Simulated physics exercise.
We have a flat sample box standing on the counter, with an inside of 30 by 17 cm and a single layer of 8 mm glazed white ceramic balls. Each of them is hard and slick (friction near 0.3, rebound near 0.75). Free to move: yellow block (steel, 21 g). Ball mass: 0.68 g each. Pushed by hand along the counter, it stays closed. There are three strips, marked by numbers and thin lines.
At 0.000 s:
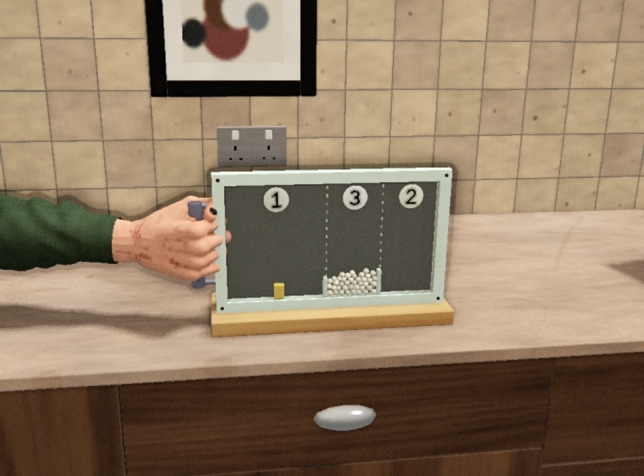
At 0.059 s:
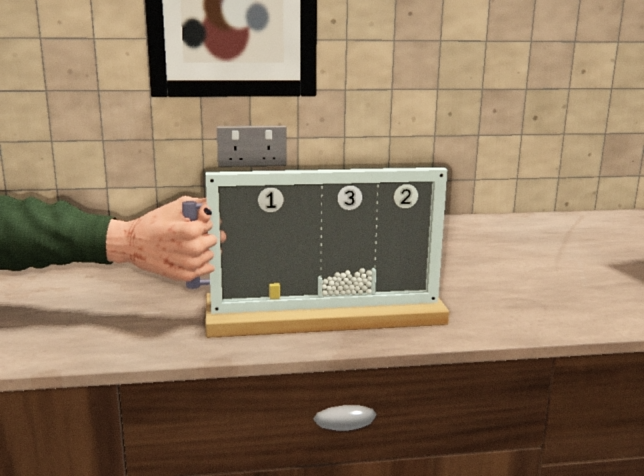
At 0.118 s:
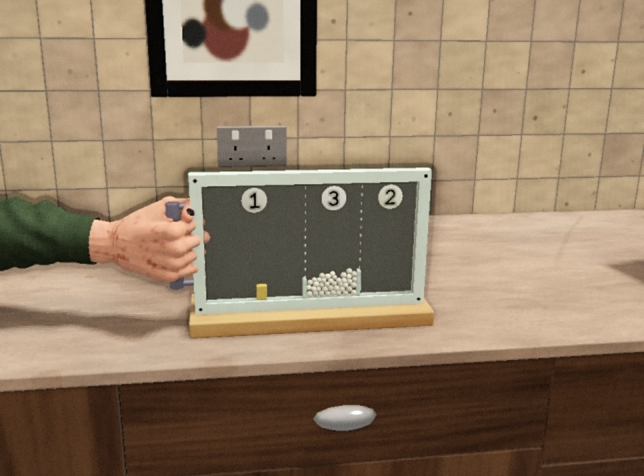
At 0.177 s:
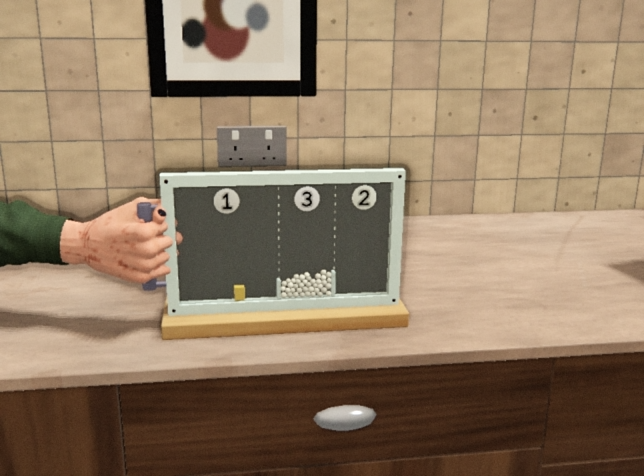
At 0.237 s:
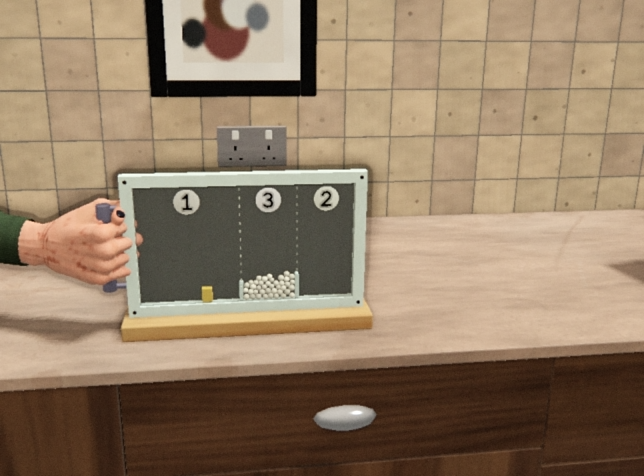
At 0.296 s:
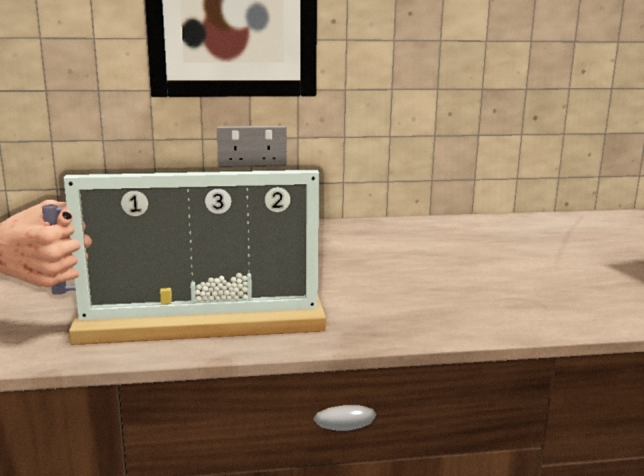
A hand sliding a flat framed box of small white balls and a yellow block leftward along a kitchen counter.
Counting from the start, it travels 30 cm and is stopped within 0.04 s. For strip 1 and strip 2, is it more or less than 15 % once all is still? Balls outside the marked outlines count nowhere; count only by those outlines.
No. 1: More; no. 2: Less than 15 %.
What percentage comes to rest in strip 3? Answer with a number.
It comes to around 75 per cent of the load.
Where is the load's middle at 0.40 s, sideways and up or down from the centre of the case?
Roughly 2 centimetres to the right and 6 centimetres below.
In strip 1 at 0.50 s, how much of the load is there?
The share there is some 25 per cent.
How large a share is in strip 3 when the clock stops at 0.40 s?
That comes to some 100 percent of the load.
By 0.40 s, it is 30 cm to the left; the balls' middle is 2 cm right of and 6 cm below the centre; no. 1, 5 %, no. 3, 100 %.
By 0.50 s, it is 30 cm to the left; the balls' middle is in line with and 7 cm below the centre; no. 1, 25 %, no. 3, 75 %.
By 0.65 s, it is 30 cm to the left; the balls' middle is 1 cm left of and 7 cm below the centre; no. 1, 30 %, no. 3, 75 %.
All still by 1.5 s, it is 30 cm to the left; no. 1, 30 %, no. 2, 0 %, no. 3, 75 %.
